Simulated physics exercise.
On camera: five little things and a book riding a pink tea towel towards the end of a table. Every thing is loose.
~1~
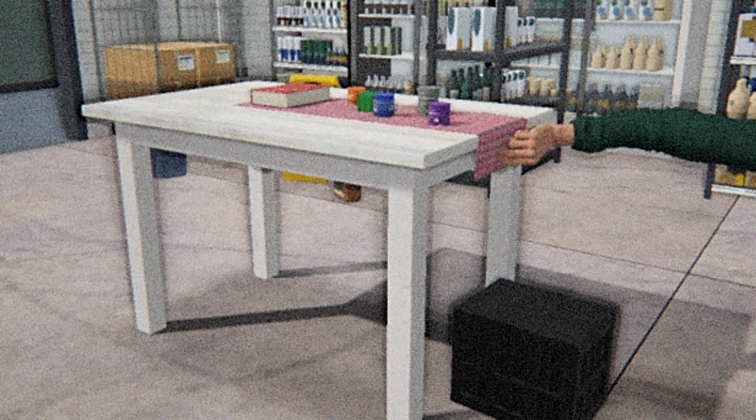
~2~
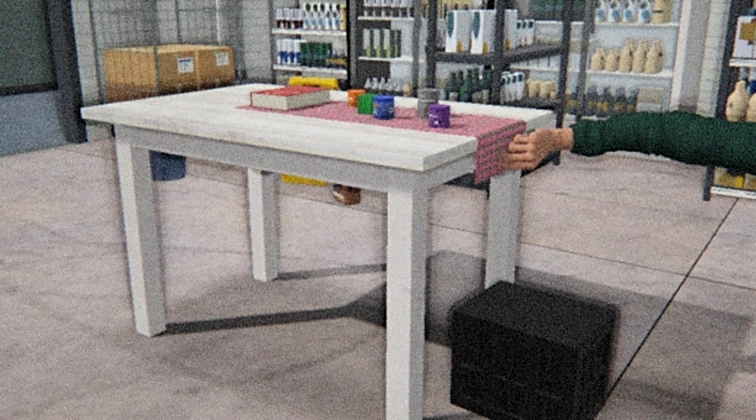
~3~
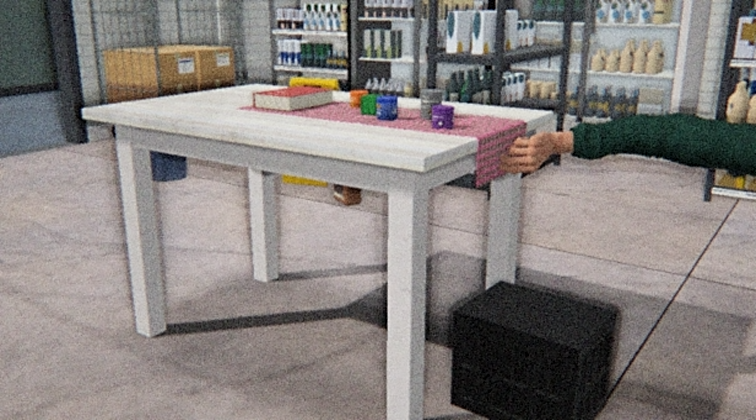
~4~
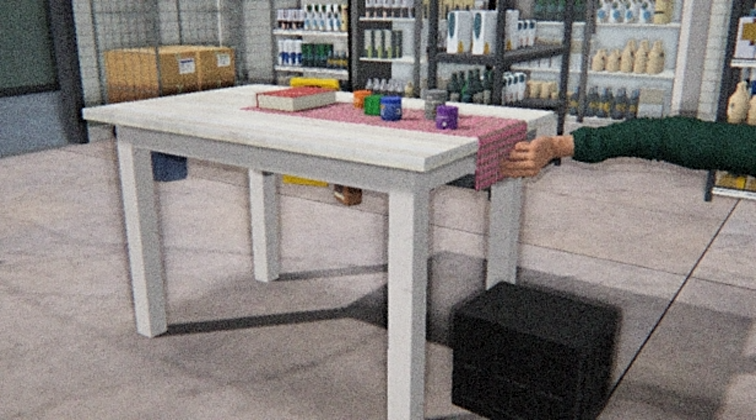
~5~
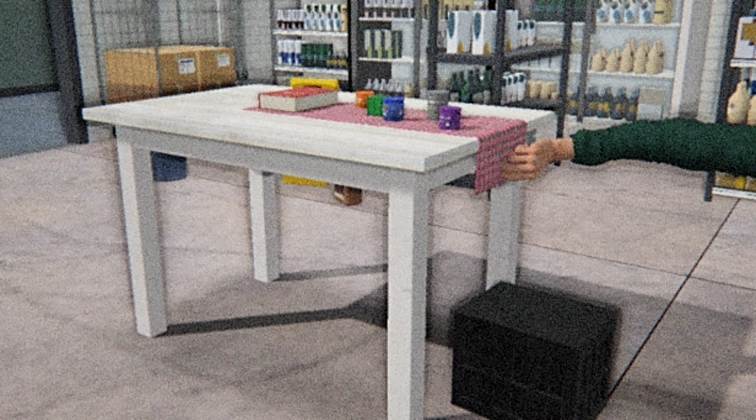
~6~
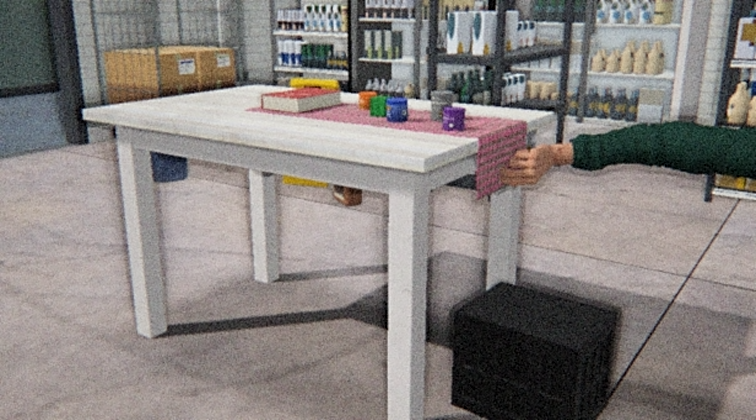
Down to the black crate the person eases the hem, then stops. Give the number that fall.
The drop will claim three items.
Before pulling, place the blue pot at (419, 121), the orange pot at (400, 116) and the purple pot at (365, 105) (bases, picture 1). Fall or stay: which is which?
For the blue pot it's falling, for the orange pot it's falling, for the purple pot it's staying.
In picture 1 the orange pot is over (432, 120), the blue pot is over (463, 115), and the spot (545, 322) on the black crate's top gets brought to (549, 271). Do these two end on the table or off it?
Result: Orange pot gone, blue pot gone.
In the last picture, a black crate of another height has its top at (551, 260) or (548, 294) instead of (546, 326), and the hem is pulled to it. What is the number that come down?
Over the edge: 1, then 2.
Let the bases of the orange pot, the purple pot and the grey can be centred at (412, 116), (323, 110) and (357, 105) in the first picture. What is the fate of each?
The orange pot is off the top, the purple pot is still on top and the grey can is still on top.
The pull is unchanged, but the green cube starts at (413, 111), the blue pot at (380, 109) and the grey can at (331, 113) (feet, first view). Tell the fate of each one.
Here's how it goes: The green cube ends up down, the blue pot makes it through, and the grey can makes it through.
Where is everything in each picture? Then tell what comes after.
The first picture shows hem (475, 181); purple pot (440, 103); grey can (429, 87); blue pot (384, 94); green cube (369, 92); orange pot (356, 88); top of the crate (545, 322).
The second picture shows hem (476, 184); purple pot (440, 106).
The third picture shows hem (477, 188); grey can (432, 91).
The fourth picture shows hem (476, 192); blue pot (391, 98); top of the crate (546, 325).
The fifth picture shows hem (474, 195); green cube (378, 96).
The sixth picture shows hem (477, 201); purple pot (455, 108); grey can (442, 92); blue pot (397, 99); green cube (382, 97); orange pot (368, 93).
Early on, hem near (501, 228); all still up.
Midway, hem near (500, 273); purple pot and grey can gone.
Near the end, hem on the crate; purple pot, grey can and blue pot gone.
Finally, hem on the crate; purple pot, grey can and blue pot gone. It carries off three.
